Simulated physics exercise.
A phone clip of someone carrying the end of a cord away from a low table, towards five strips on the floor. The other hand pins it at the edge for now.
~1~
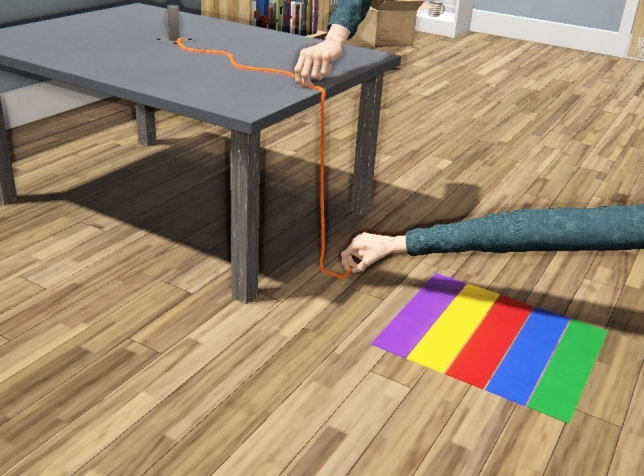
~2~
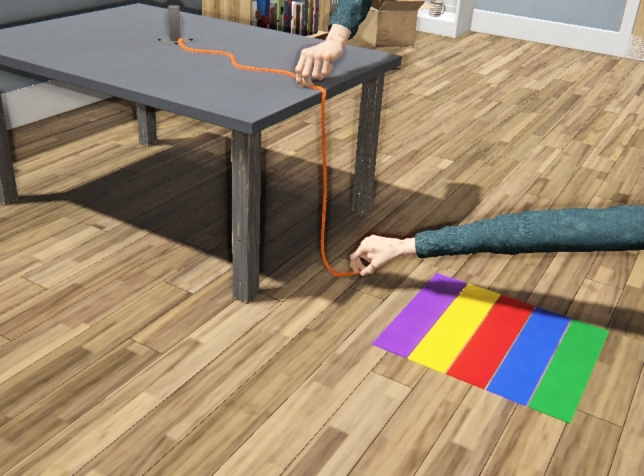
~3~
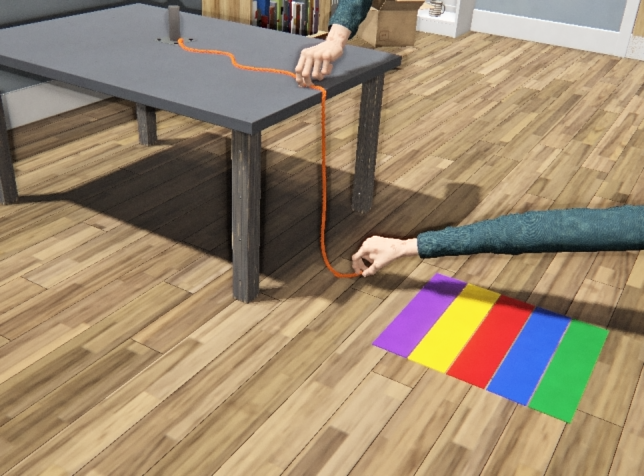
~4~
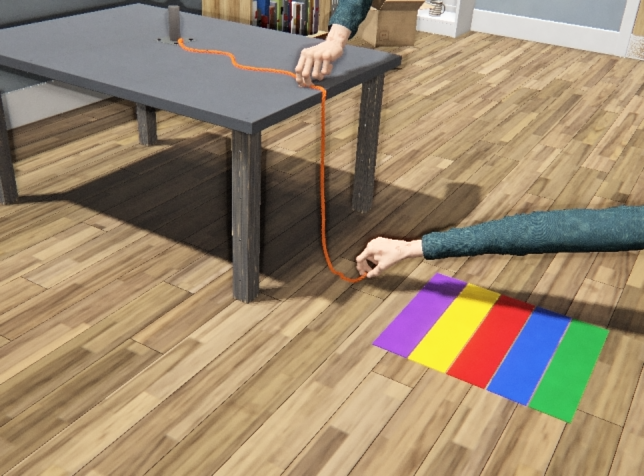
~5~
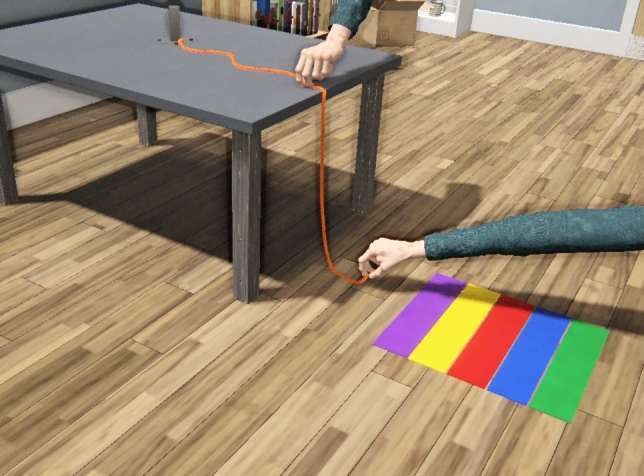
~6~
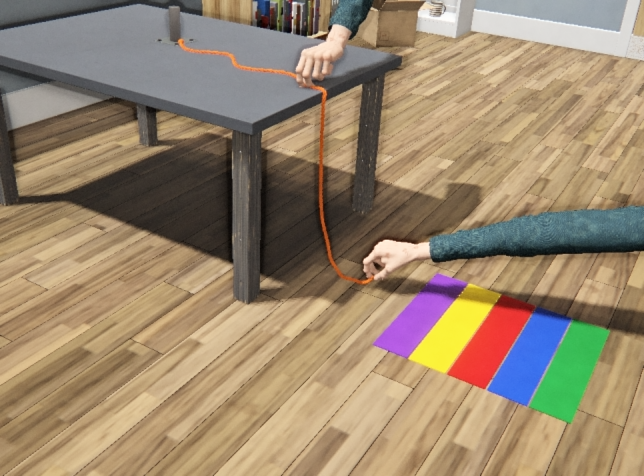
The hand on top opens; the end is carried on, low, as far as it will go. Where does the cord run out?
The red one.
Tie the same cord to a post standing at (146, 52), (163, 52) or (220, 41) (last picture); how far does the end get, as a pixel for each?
In that order: (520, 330), (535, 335) and (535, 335).
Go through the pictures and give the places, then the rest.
End (351, 269); purple (400, 336); yellow (437, 350); red (475, 365); blue (515, 380); green (557, 396), in the first picture.
End (360, 272); cord through (188, 49) (234, 61) (289, 74) (323, 108) (325, 186) (323, 252), in the second picture.
End (362, 272), in the third picture.
End (366, 274); cord through (188, 49) (234, 61) (289, 74) (323, 108) (322, 186) (326, 253), in the fourth picture.
End (369, 275), in the fifth picture.
End (373, 276); cord through (188, 50) (234, 62) (289, 74) (323, 108) (321, 185) (329, 253), in the sixth picture.
Soon after, end near (430, 296); over purple.
After that, end near (473, 312); over yellow.
At the stop, end near (500, 321); over red. It halts on the red strip.
